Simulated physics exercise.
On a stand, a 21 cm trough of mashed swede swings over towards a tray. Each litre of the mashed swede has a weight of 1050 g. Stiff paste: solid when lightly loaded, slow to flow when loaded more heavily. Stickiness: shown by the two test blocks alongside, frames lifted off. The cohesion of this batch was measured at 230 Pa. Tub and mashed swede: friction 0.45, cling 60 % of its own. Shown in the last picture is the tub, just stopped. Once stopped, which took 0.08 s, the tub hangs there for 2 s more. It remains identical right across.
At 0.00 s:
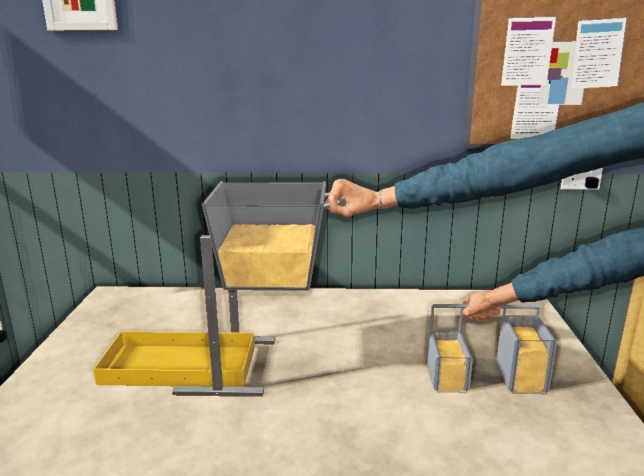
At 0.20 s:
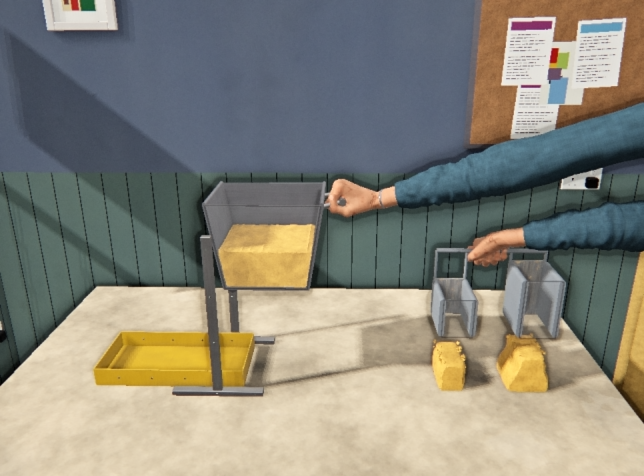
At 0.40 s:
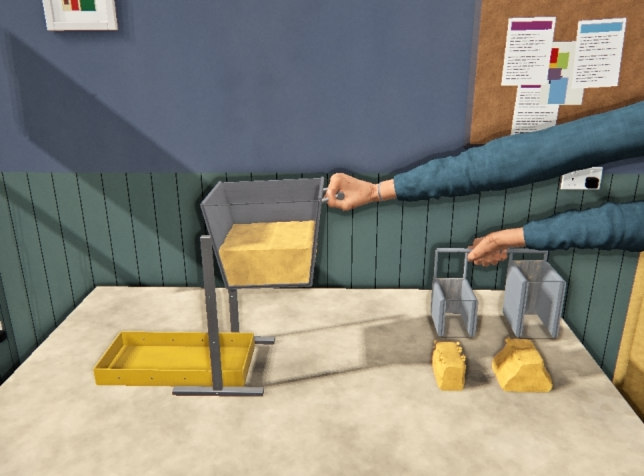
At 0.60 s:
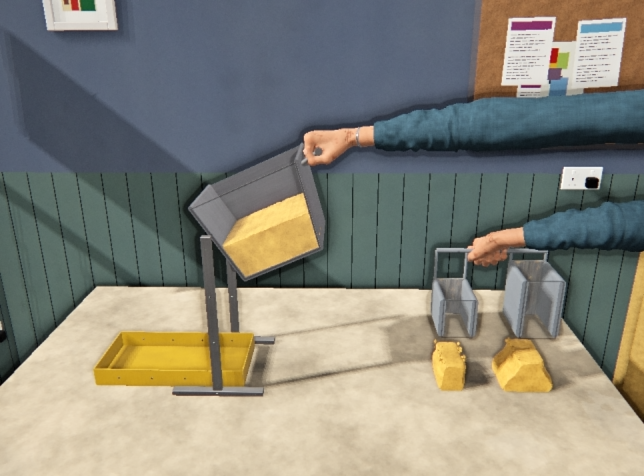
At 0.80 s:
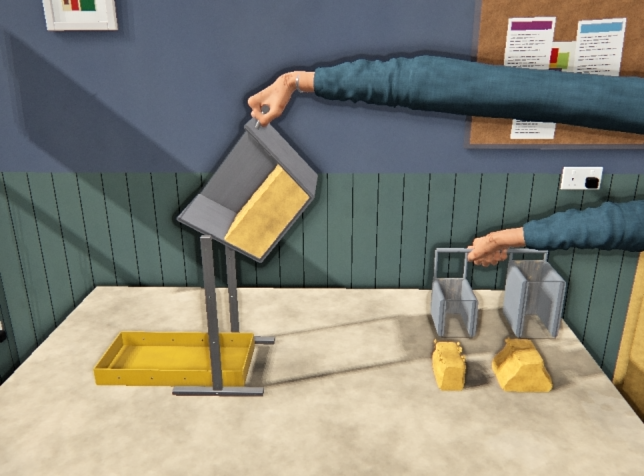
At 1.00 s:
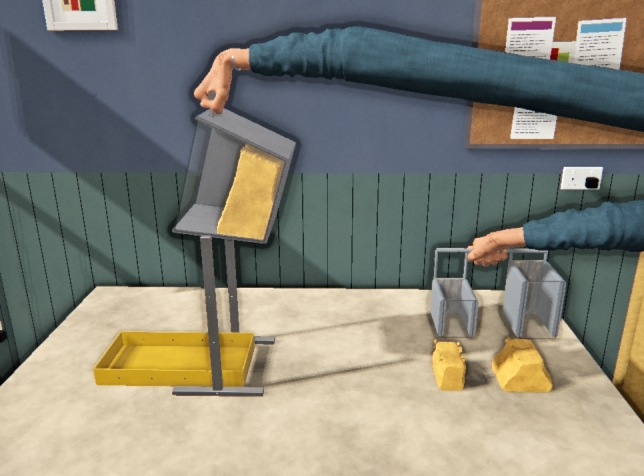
We see one hand lift two small holders off yellow blocks, which sag slightly, the larger one more. Another hand then raises the side of a grey tub of yellow mash, tilting it steeply leftward above a yellow tray.
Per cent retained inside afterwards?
Retained: About 100 %.
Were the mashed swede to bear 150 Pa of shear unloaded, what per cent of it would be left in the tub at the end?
90 %.
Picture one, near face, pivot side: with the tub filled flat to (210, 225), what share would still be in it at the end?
In that case some 60 per cent.
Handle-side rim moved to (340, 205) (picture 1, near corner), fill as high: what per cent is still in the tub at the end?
That would leave about 85 % in the tub.
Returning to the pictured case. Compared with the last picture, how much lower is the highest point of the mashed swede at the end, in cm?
About 8 cm.
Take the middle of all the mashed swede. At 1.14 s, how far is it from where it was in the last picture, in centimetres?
4 cm.
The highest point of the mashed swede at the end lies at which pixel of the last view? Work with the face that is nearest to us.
Peak location: Approx. (218, 185).
After 1.14 s, the tub is at 74 degrees and holds 100 %.
After 1.31 s, the tub is at 74 degrees and holds 100 %.
After 1.48 s, the tub is at 74 degrees and holds 100 %.
After 1.65 s, the tub is at 74 degrees and holds 100 %.
After 3.00 s, at the end, the tub is at 74 degrees and holds 100 %.
